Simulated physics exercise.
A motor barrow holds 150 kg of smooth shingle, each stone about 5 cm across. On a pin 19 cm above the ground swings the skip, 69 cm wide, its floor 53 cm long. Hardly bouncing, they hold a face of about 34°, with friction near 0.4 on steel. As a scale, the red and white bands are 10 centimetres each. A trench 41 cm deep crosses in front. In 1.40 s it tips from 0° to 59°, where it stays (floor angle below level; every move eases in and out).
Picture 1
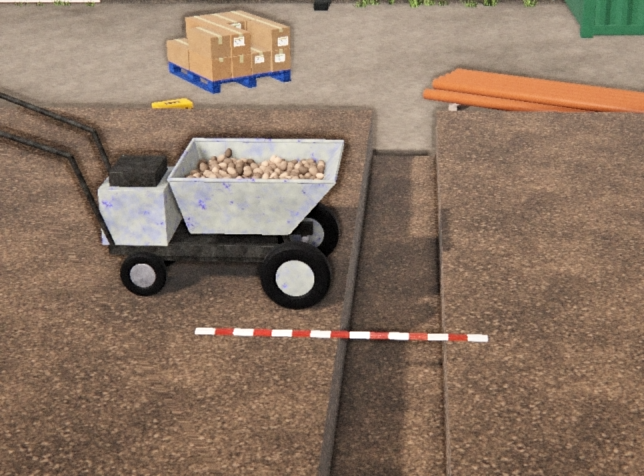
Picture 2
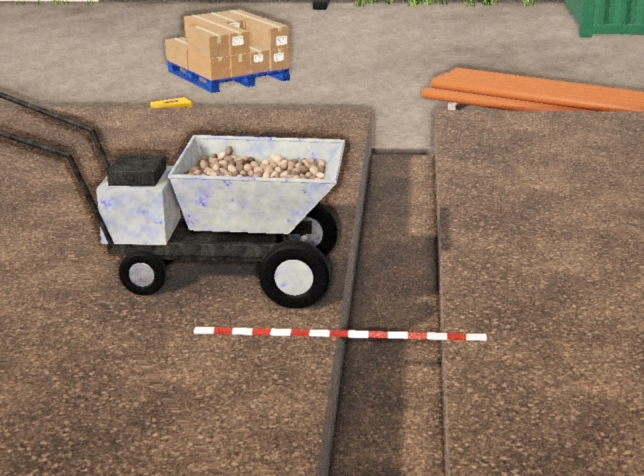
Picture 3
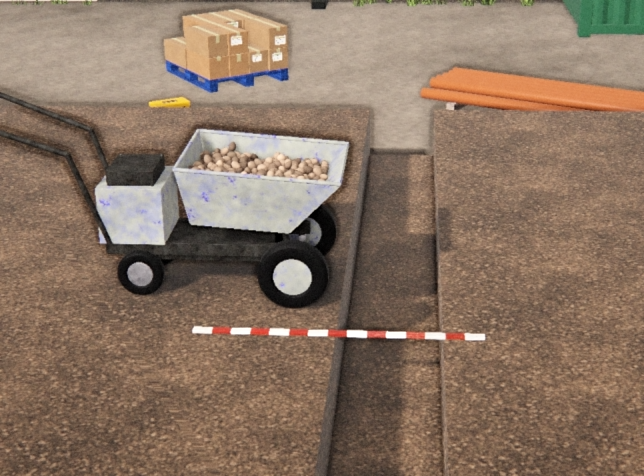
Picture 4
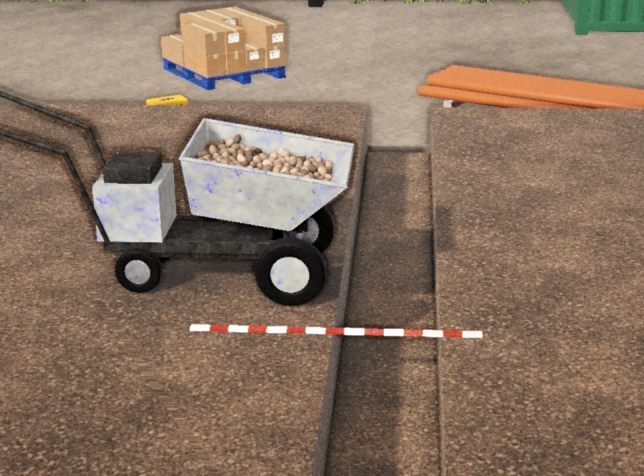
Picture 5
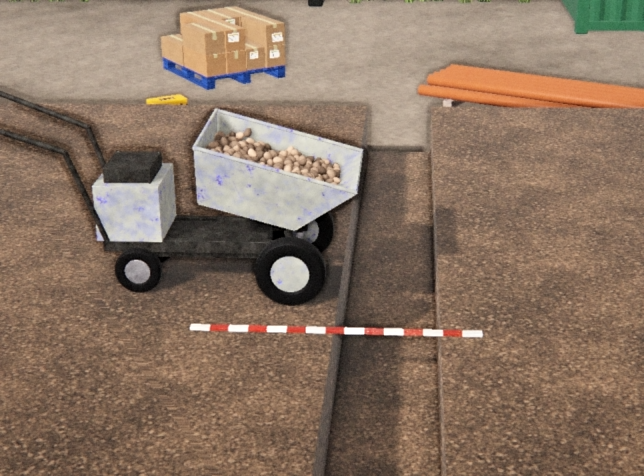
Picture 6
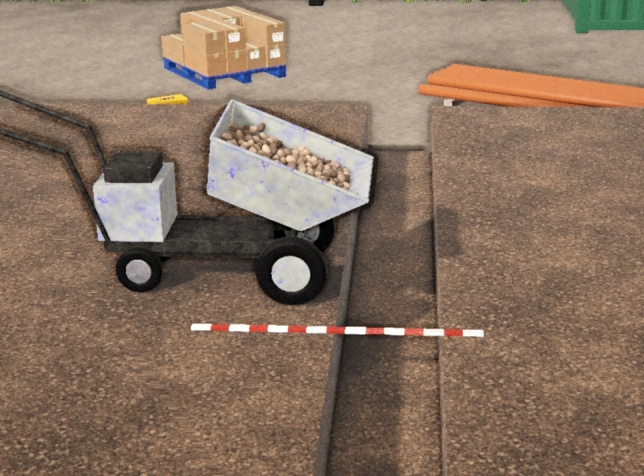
A motor barrow's pale skip loaded with shingle tilting steadily down to the right beside a trench, the wheels staying in place.
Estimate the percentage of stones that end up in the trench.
Roughly 58 per cent.
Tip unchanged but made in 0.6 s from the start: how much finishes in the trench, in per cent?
It would be near 45 per cent.
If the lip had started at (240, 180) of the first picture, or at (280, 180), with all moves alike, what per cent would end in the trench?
It comes to about 70 and 85 in a hundred.
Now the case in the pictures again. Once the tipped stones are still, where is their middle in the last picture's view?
Somewhere near pixel (425, 331).
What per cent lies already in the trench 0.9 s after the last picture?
15 per cent, give or take.
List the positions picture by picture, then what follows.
The skip is at 0°, its lip at (335, 182); the top of the load is at (250, 166), in the first frame.
The skip is at 1°, its lip at (336, 182); the top of the load is at (243, 163), in the second frame.
Lip at (340, 185), floor tilted 4°, highest stones at (225, 159), in the third frame.
The skip is at 9°, its lip at (346, 187); the top of the load is at (224, 151), in the fourth frame.
The skip is at 16°, its lip at (357, 193); the top of the load is at (227, 141), in the fifth frame.
Lip at (368, 201), floor tilted 23°, highest stones at (237, 134), in the sixth frame.
Then, 0.5 s after the last picture the floor is at 50°, 100 % in the skip; the foremost stones are at (387, 221).
Then, 0.9 s after the last picture the floor is at 59°, 79 % in the skip, 15 % in the trench, 7 % past the trench; the foremost stones are at (468, 283).
Then, 1.3 s after the last picture the floor is at 59°, 47 % in the skip, 27 % in the trench, 26 % past the trench; the foremost stones are at (545, 273).
Then, 3.2 s after the last picture the floor is at 59°, 13 % in the skip, 58 % in the trench, 29 % past the trench; the foremost stones are at (620, 280).
